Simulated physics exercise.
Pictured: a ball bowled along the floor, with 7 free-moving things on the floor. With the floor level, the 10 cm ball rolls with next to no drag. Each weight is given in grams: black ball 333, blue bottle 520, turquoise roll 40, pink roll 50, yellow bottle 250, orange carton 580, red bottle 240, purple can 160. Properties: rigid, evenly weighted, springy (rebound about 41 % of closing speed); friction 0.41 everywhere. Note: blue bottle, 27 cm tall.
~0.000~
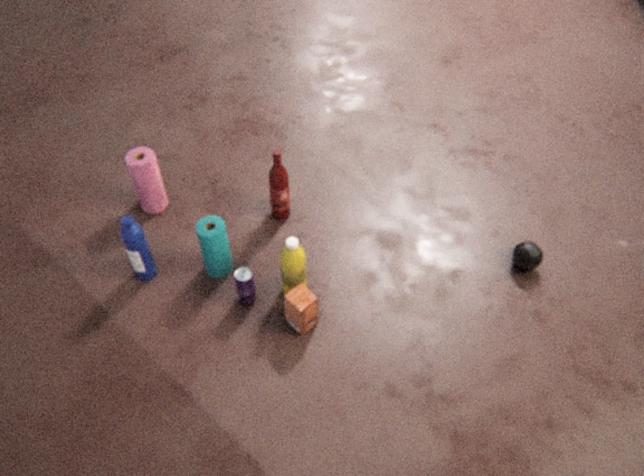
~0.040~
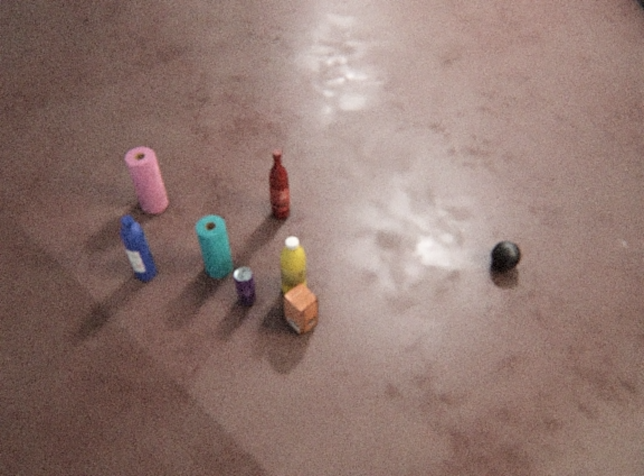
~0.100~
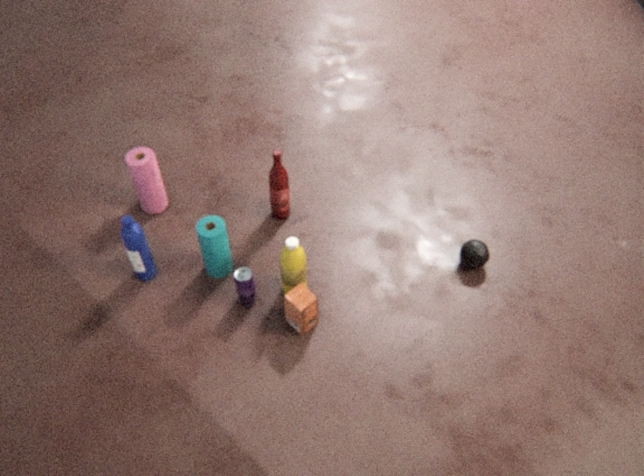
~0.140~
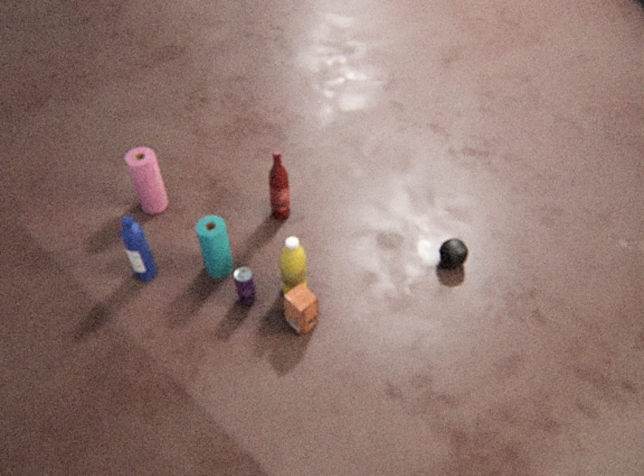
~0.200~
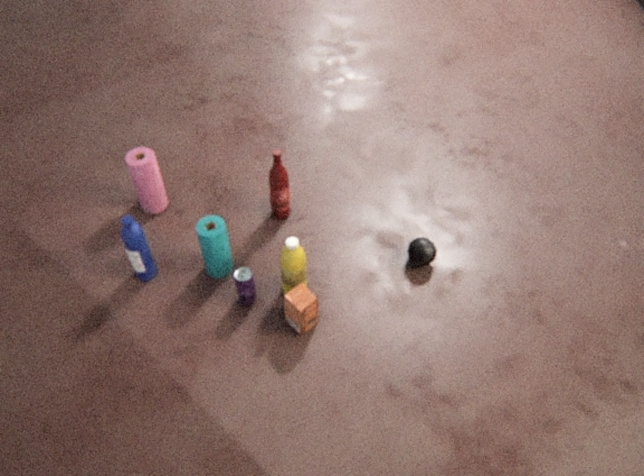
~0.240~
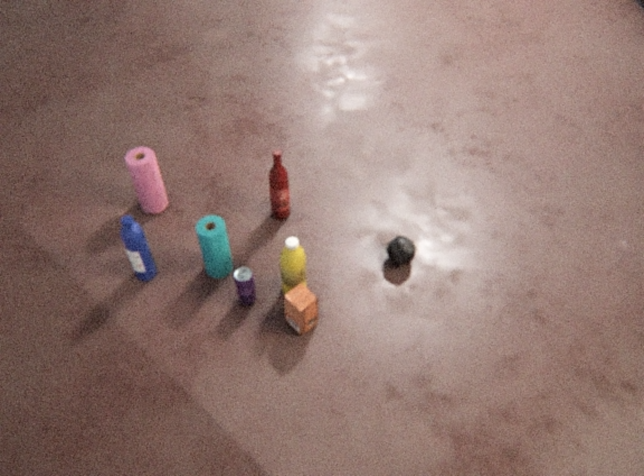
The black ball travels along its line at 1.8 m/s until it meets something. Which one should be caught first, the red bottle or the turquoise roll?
The second of the two.
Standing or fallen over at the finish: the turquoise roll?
Here's what happens: The turquoise roll comes down.
After 0.74 s, ball 128 cm along; black ball near (154, 235); turquoise roll leaning 52° near (158, 279).
After 1.34 s, turquoise roll on its side near (132, 311).
By the end (2.0 s), tipped over on the floor, turquoise roll; the other 6 in place, give or take 8 cm. Seen from the same camera at the end, red bottle near (279, 184), turquoise roll near (134, 312). Red bottle was never lost; turquoise roll went at 0.66 s.
